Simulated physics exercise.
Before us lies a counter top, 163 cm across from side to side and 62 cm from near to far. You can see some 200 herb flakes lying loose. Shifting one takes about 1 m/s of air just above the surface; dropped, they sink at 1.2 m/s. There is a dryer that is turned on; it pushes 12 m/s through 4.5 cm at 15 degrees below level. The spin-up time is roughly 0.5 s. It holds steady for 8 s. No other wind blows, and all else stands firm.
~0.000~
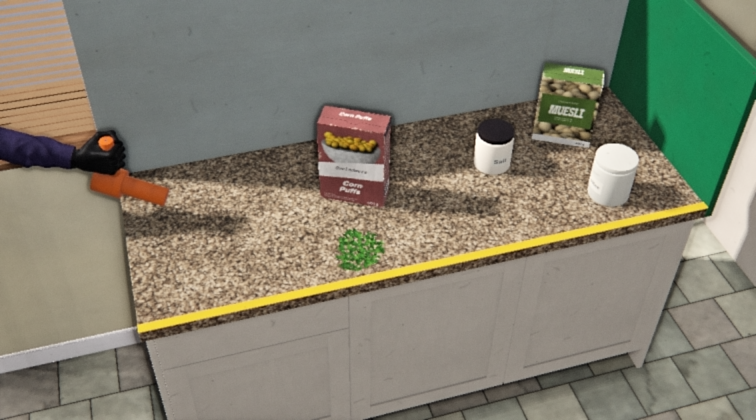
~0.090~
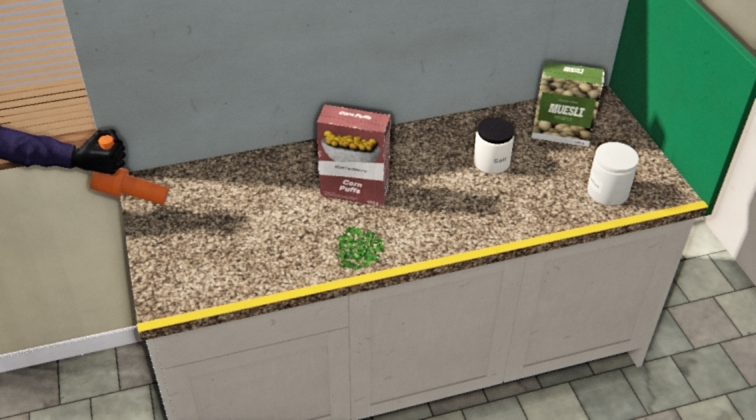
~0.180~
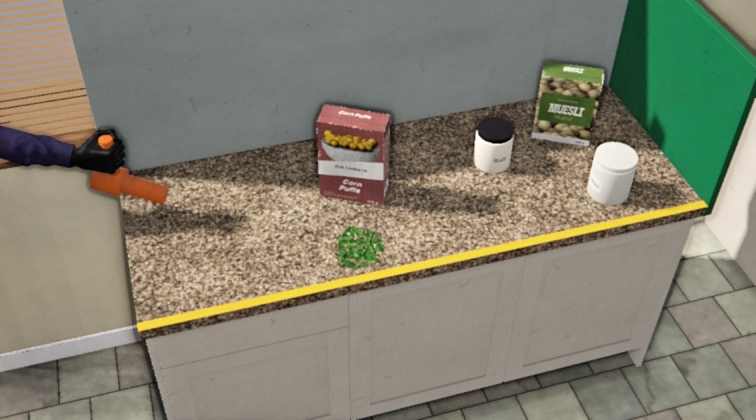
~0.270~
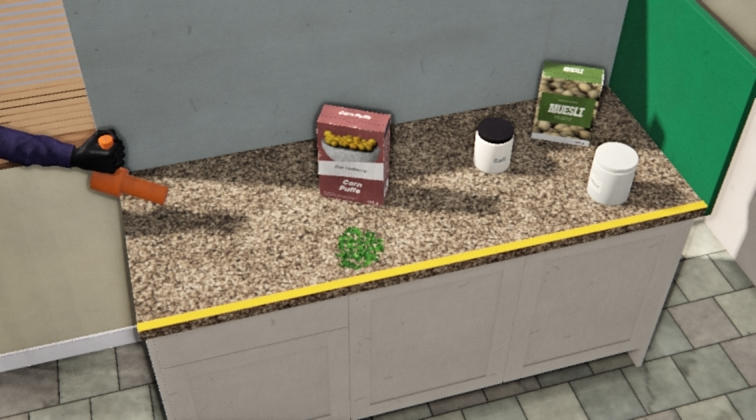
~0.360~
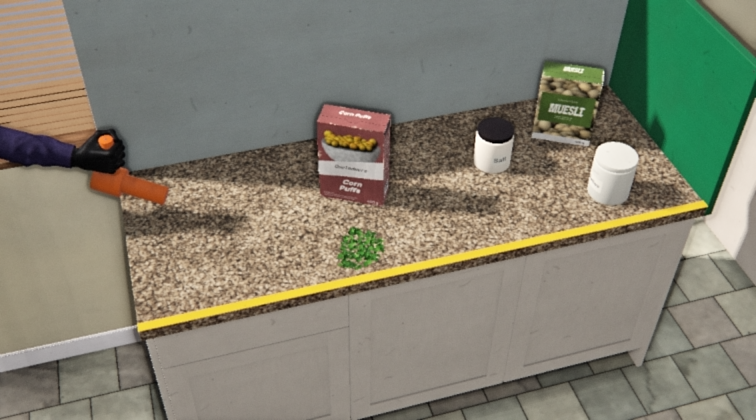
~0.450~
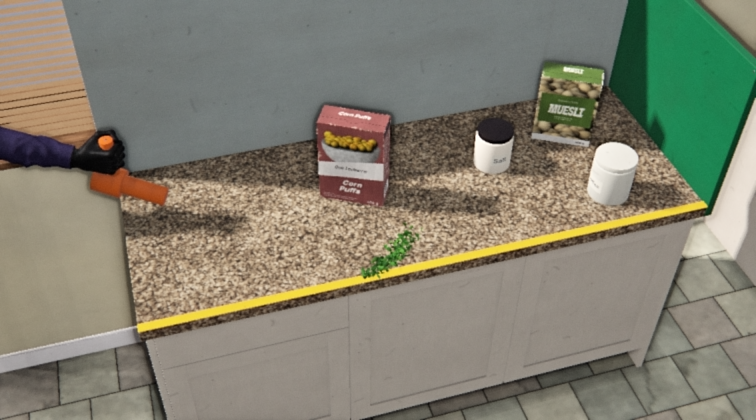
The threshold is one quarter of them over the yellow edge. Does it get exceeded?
Yes.
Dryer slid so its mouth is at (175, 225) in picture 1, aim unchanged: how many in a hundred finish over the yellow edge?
Some 70 %.
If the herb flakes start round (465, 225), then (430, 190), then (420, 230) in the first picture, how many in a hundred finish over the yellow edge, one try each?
Taking the three spots in order, you'd get around 70 percent, 10 percent and 70 percent.
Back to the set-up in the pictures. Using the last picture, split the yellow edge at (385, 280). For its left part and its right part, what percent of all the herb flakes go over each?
About 5 per cent left, about 90 per cent right.
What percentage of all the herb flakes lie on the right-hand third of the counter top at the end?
I'd estimate around 0 per cent.
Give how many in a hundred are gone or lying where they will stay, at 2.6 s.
That works out to some 100 %.
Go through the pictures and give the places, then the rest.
The middle of the herb flakes is near (360, 253), none has stirred yet and the mouth of the dryer is at (166, 198), in the first picture.
The middle of the herb flakes is near (359, 252), none has stirred yet and the yellow edge is centred on (444, 265), in the second picture.
The middle of the herb flakes is near (359, 251), none has stirred yet, the top of a carton is at (354, 118) and the top of a jar is at (496, 128), in the third picture.
The middle of the herb flakes is near (359, 251) and none has stirred yet, in the fourth picture.
The middle of the herb flakes is near (359, 251) and none has stirred yet, in the fifth picture.
The middle of the herb flakes is near (393, 256), the farthest in sight from the dryer is at (421, 229) and all have left their places, in the sixth picture.
After 1.6 s, 100 % are over the yellow edge; 100 % have settled or left.
After 2.6 s, 100 % are over the yellow edge; 100 % have settled or left.
After 4.4 s, 100 % are over the yellow edge; 100 % have settled or left.
After 8.0 s, at the end, 100 % are over the yellow edge.
